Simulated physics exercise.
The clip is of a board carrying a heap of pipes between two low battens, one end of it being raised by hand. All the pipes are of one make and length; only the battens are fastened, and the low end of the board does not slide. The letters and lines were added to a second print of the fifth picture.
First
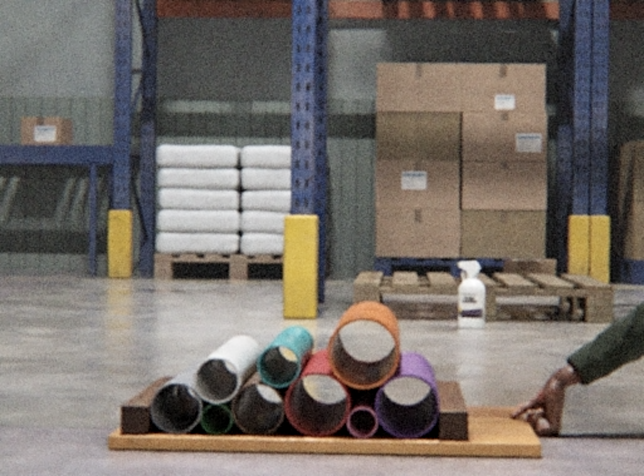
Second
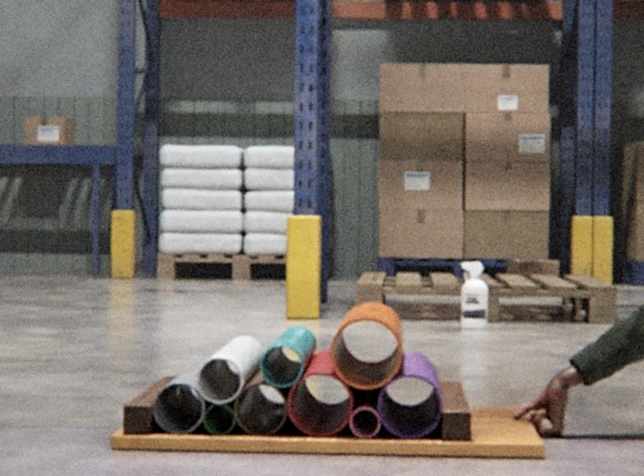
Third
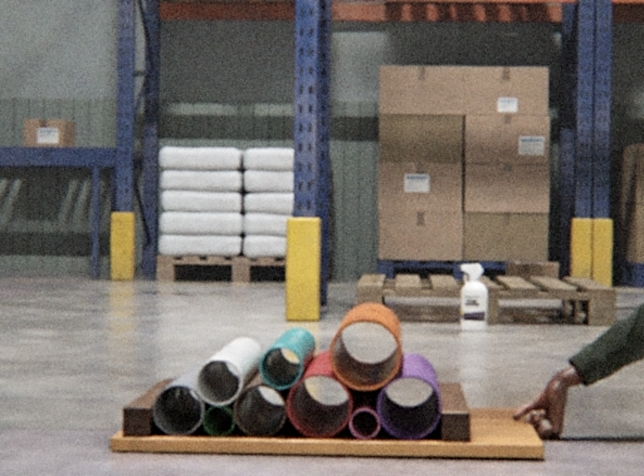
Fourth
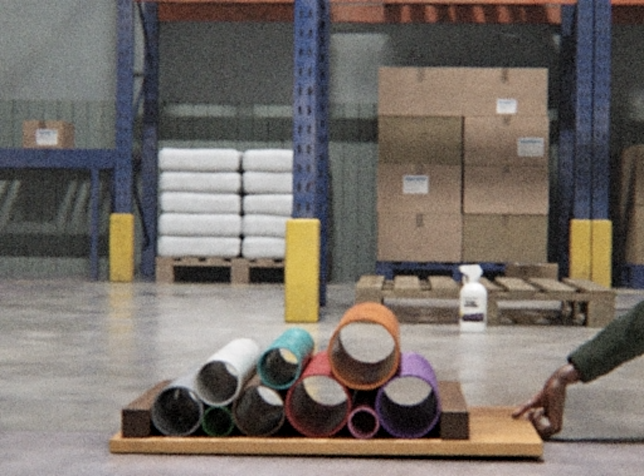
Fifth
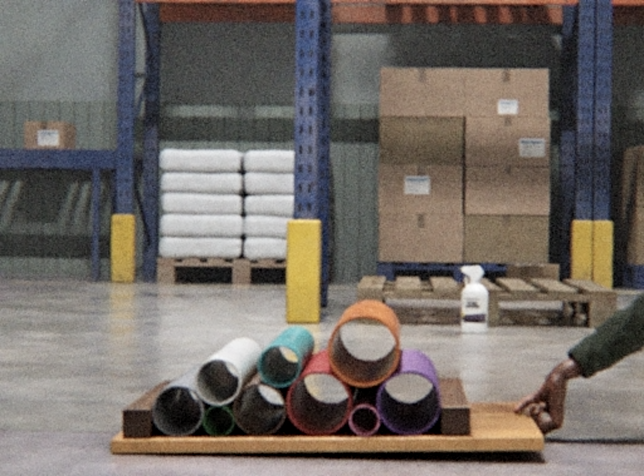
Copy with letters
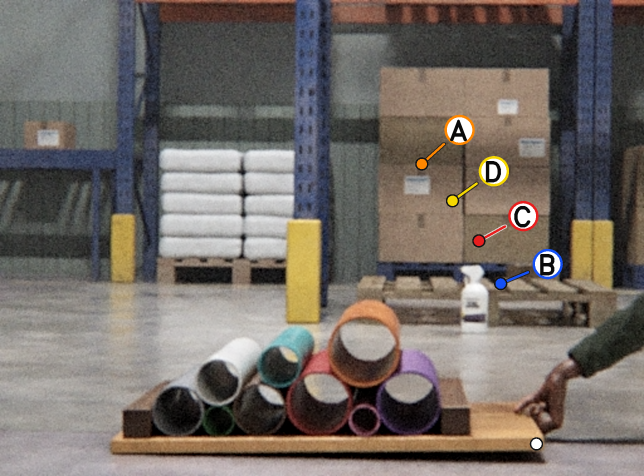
In a warehouse, a hand held the right end of a wooden board stacked with colourful pipes between two low battens, and nothing moved apart from a slight shake of the whole view.
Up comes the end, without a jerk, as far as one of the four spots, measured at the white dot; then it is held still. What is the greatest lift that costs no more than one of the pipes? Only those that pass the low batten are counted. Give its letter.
The last mark within the limit is D.
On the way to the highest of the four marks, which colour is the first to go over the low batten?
It is the white one.
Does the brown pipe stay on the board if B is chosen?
Yes.
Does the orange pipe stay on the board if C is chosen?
The orange pipe: Yes.
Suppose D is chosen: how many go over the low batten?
It comes to none.
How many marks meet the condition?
Three of them.
On the marked copy, A at (422, 164); B at (501, 284); C at (479, 241); D at (452, 201); the white dot at (537, 444).
Following D. Soon after the start, board at 20°.
Later, board at 36°.
In the end, board at 36°, none over the low batten.
As for the rest, A two over the low batten (white, orange); B none over the low batten; C none over the low batten.
